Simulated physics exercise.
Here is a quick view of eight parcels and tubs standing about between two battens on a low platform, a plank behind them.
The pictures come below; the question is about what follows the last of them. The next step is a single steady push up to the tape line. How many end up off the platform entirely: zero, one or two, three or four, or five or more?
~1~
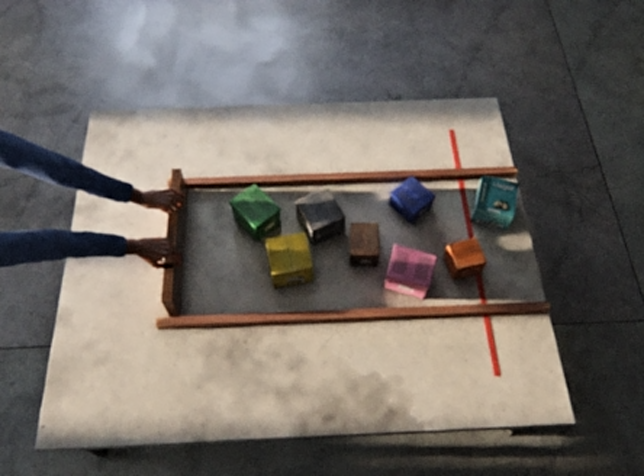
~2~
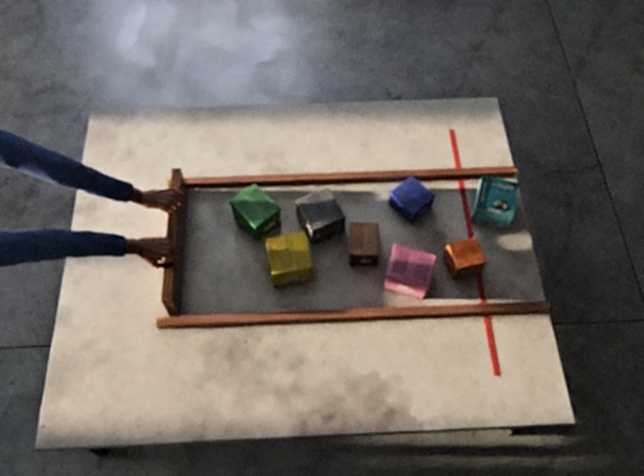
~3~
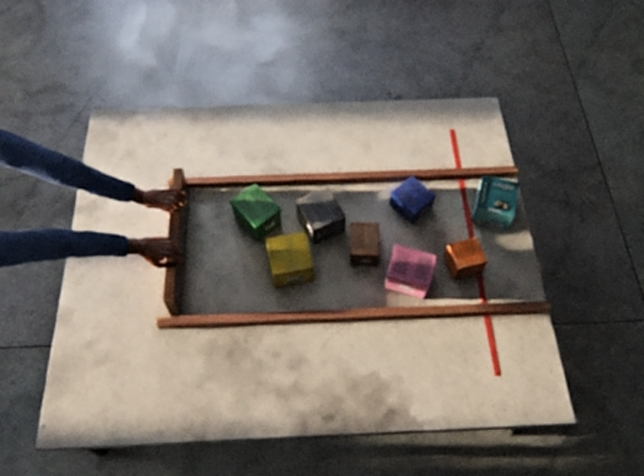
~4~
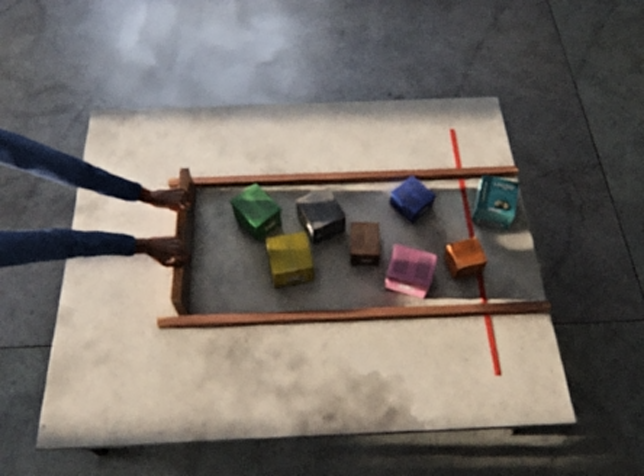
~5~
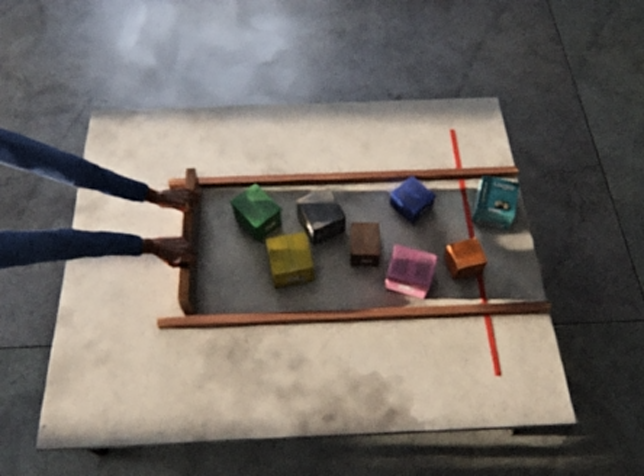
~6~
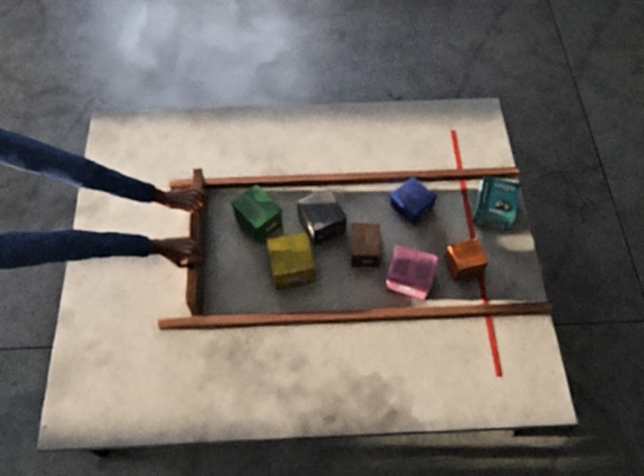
Three or four.
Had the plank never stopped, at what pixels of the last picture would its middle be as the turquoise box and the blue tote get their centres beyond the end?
First one: Around (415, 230). Other one: Around (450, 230).
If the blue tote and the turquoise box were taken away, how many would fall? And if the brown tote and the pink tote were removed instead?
In the first try 1, in the other 1.
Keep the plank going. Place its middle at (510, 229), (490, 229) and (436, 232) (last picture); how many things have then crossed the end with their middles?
6, 6 and 1.
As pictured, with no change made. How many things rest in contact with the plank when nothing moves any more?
I count 2 of them.
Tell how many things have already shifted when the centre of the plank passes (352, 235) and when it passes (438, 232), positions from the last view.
At the first place 6, at the second 8.
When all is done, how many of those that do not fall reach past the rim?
The total would be 3.
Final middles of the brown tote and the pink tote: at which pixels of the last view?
First object: (529, 239); second object: (543, 279).
Soon after, none off yet; turquoise box at rest near (496, 203); orange box at rest near (466, 260); blue tote at rest near (413, 201).
After that, none off yet; turquoise box displaced a little near (501, 204); orange box displaced a little near (476, 259); blue tote displaced about its own width near (462, 201).
In the end, the number that fall off is three or four; gone, blue tote, orange box and turquoise box.
